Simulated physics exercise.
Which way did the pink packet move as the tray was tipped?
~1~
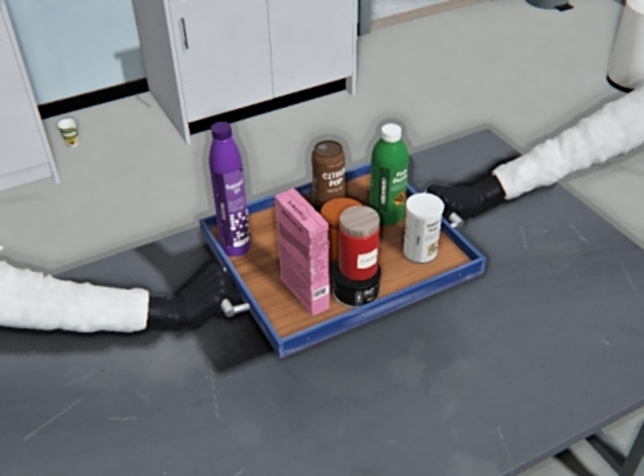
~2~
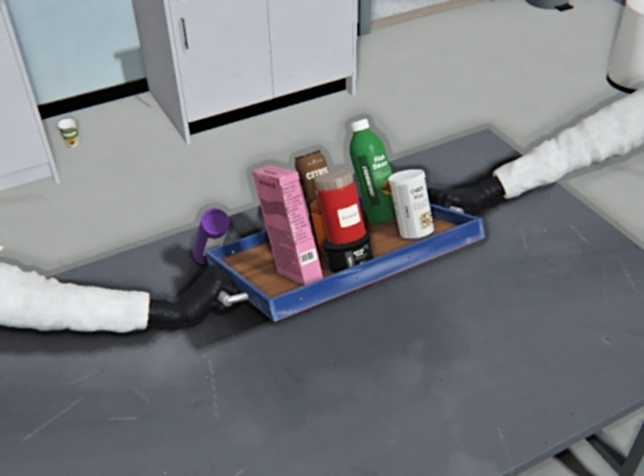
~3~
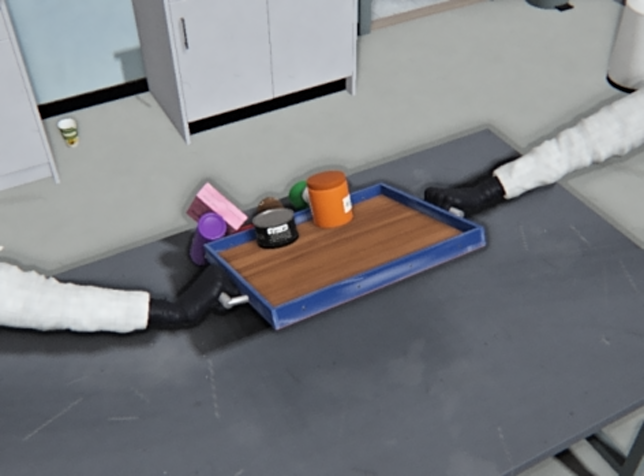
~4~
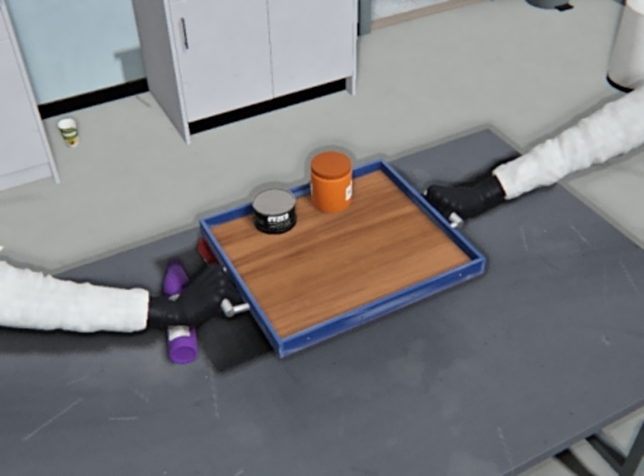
The pink packet moved to the left as it toppled off the tray.
